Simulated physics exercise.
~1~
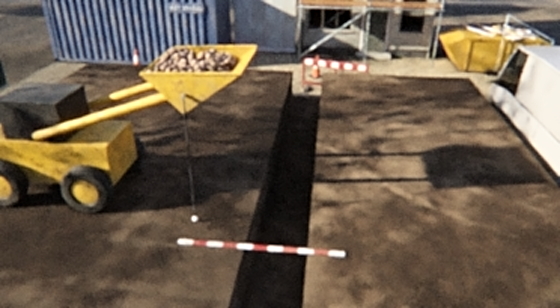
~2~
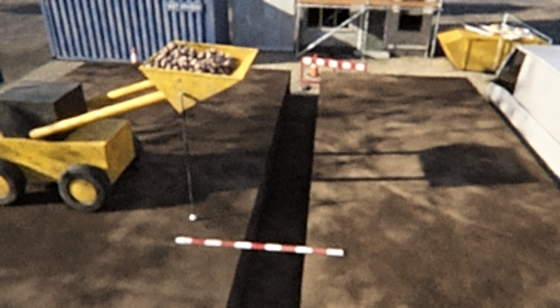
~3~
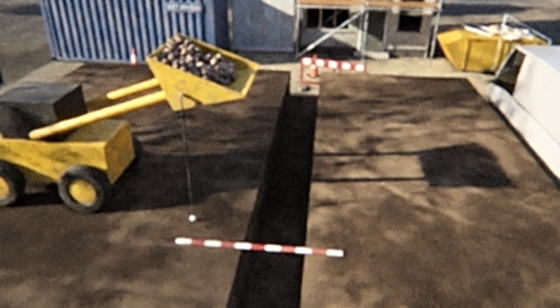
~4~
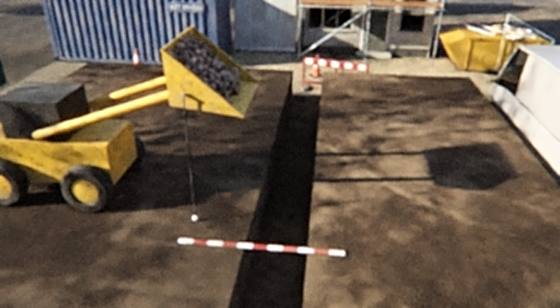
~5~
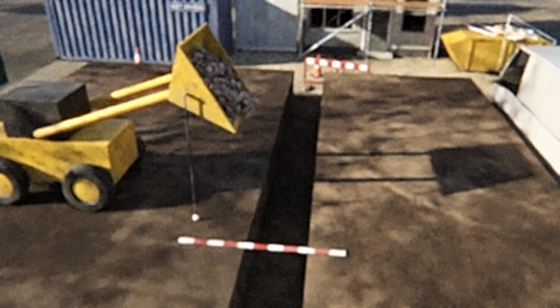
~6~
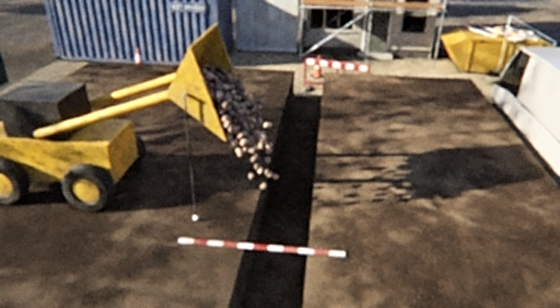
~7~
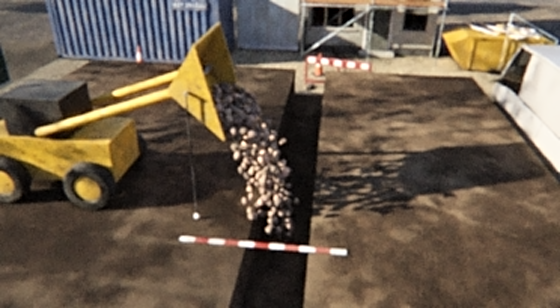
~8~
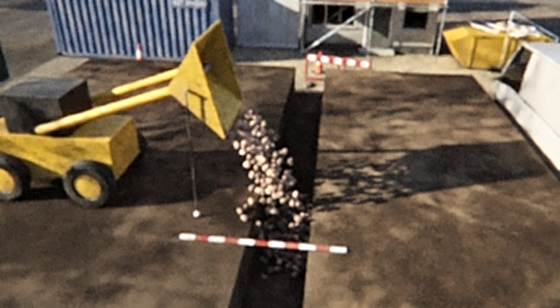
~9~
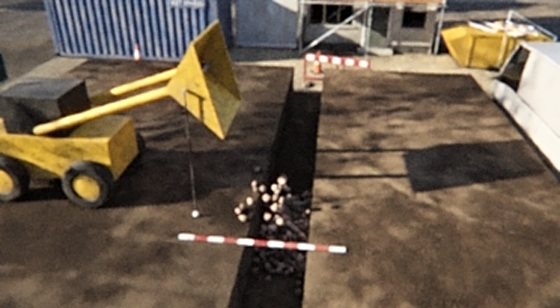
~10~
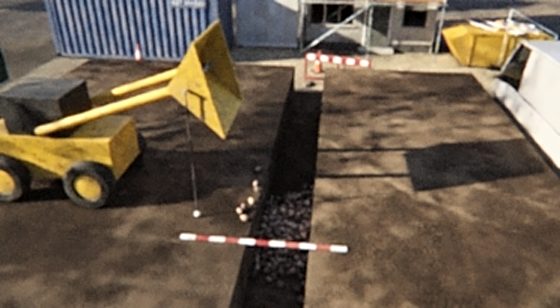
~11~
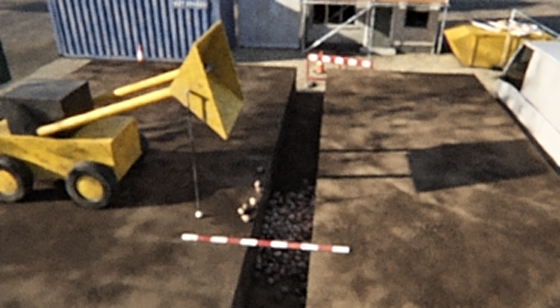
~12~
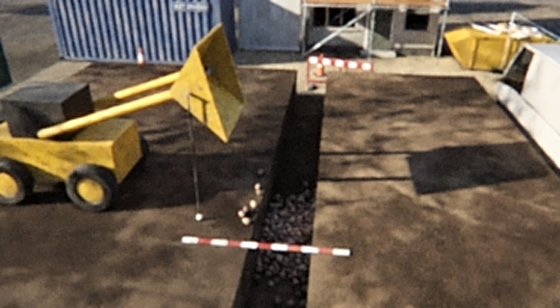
At first, a yellow loader on the left of a dirt yard holds up a bucket heaped with rounded stones, facing a straight, dark trench with a red and white striped bar lying across it. The bucket tips steadily forward to the right while the stones stay inside. Then they spill over its lip and pour down in a thick stream toward the trench. The bucket empties and stays tilted as the last stones drop. Most of the load ends up on the trench floor, while a few pale stones rest on the ground just left of its edge.
